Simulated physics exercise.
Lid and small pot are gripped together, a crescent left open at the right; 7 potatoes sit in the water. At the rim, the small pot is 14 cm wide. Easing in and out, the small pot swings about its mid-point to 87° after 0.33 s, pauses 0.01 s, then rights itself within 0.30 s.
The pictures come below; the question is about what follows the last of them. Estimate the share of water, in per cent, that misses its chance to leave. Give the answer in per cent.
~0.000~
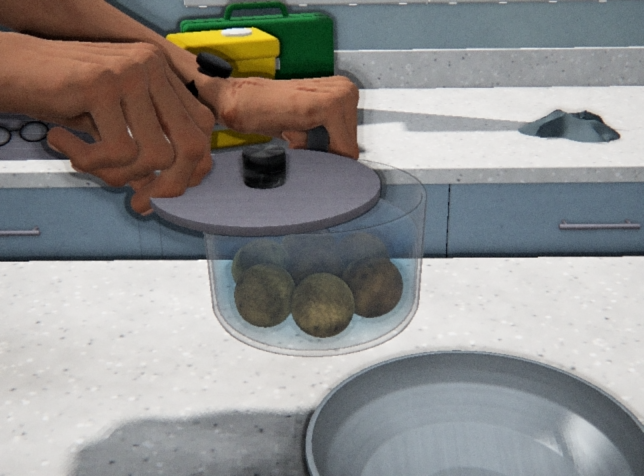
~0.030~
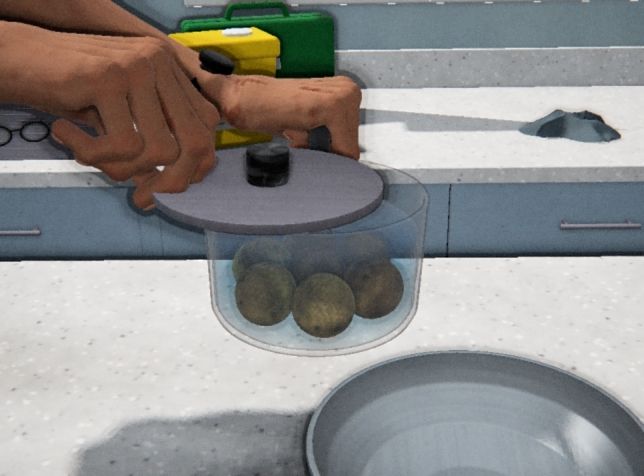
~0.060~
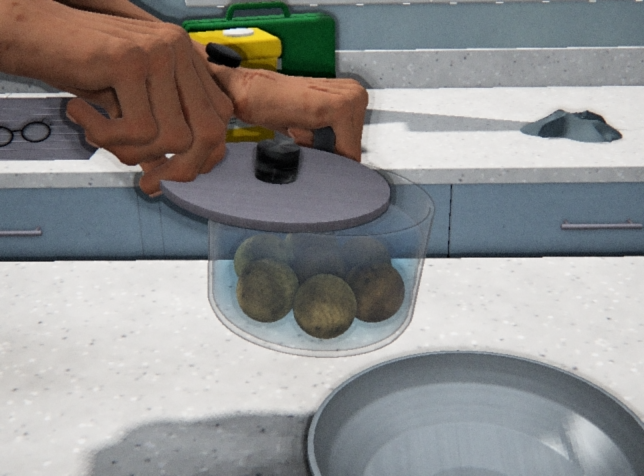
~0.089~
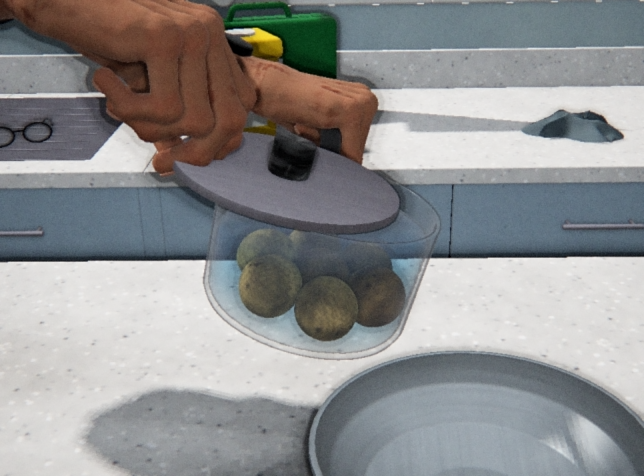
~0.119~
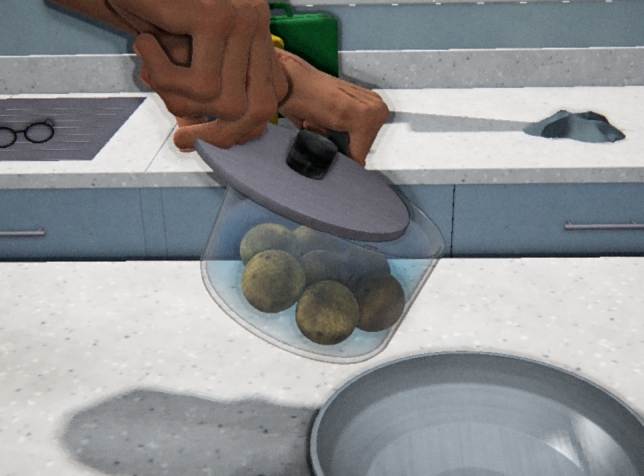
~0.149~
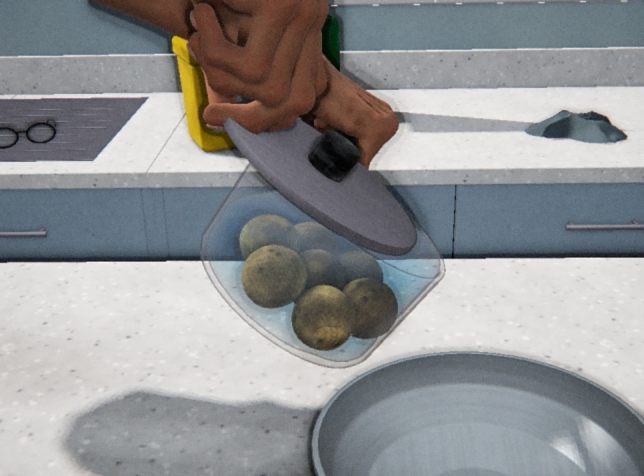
Some 31 per cent stays behind.
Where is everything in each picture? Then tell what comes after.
The first frame shows tilt 0°; pouring edge (424, 193); surface from (210, 226) to (419, 225); the lid's edge is at (377, 184), 27 mm short of the rim.
The second frame shows tilt 2°; pouring edge (426, 196); surface from (212, 225) to (421, 226).
The third frame shows tilt 7°; pouring edge (432, 206); surface from (215, 223) to (425, 228).
The fourth frame shows tilt 15°; pouring edge (438, 221); surface from (217, 222) to (430, 232).
The fifth frame shows tilt 25°; pouring edge (442, 242); surface from (217, 220) to (436, 239).
The sixth frame shows tilt 37°; pouring edge (441, 265); surface from (217, 215) to (429, 246); the lid's edge is at (412, 233), 27 mm short of the rim.
By 0.27 s the tilt is 80° and 74 per cent of the water is still in the small pot.
By 0.36 s the tilt is 86° and 47 per cent of the water is still in the small pot.
By 0.45 s the tilt is 61° and 34 per cent of the water is still in the small pot.
By 0.55 s the tilt is 18° and 31 per cent of the water is still in the small pot.
At rest 31 per cent of the water is still in the small pot.
